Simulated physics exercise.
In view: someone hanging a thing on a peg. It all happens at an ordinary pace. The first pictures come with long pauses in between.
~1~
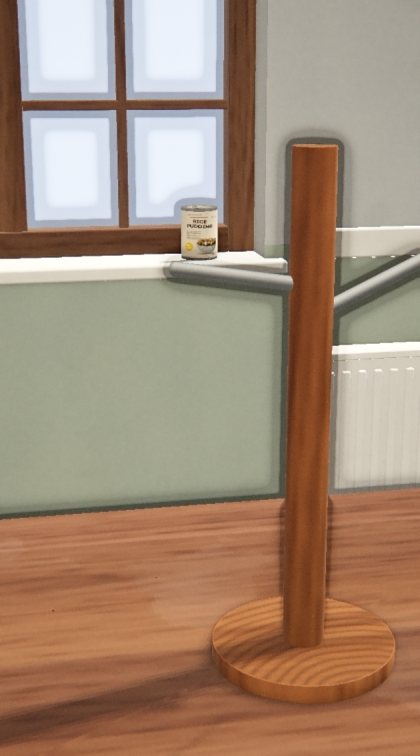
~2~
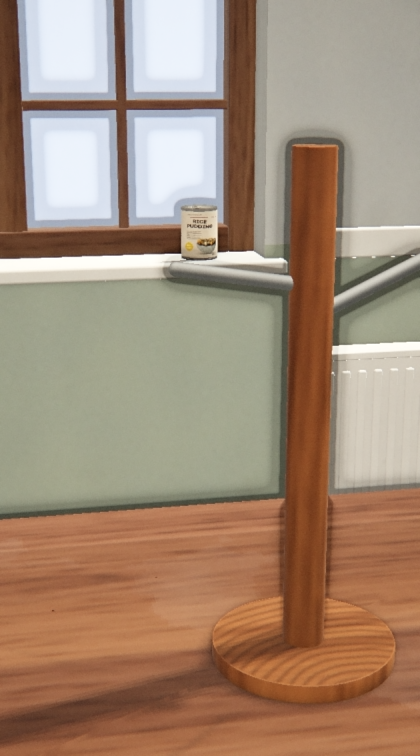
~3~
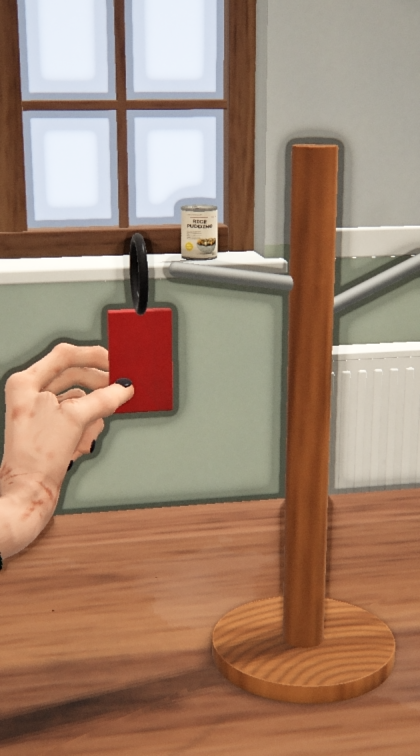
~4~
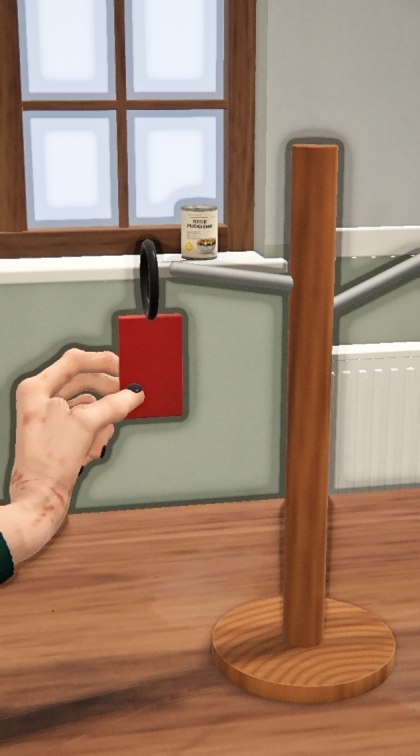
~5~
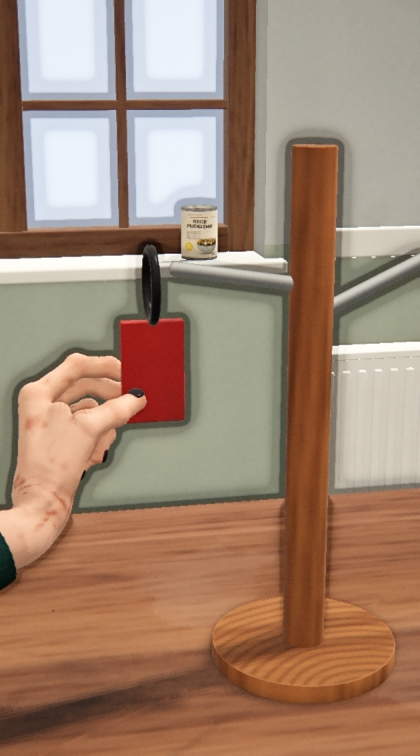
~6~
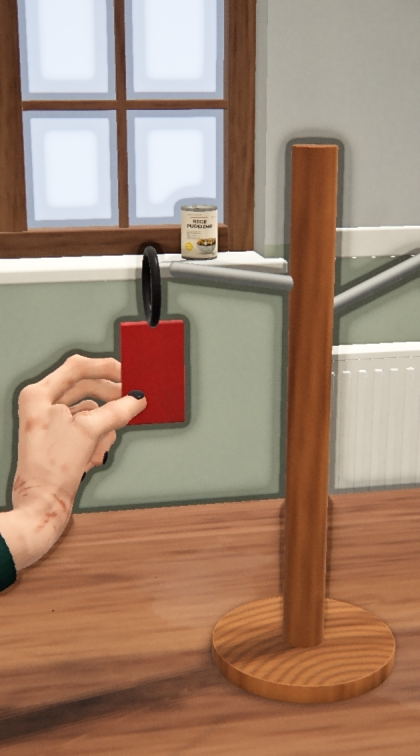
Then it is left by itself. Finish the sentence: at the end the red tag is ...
Fallen down.
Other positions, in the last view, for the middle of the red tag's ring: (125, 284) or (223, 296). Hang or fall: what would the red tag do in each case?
In the order given, it does not stay, then does not drop.
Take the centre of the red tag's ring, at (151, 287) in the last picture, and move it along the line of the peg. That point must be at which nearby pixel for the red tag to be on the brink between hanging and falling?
The switch happens near (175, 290).
Then, 0.22 s on from there, red tag on its way down near (154, 523).
In the end, the red tag falls off, near (156, 593).
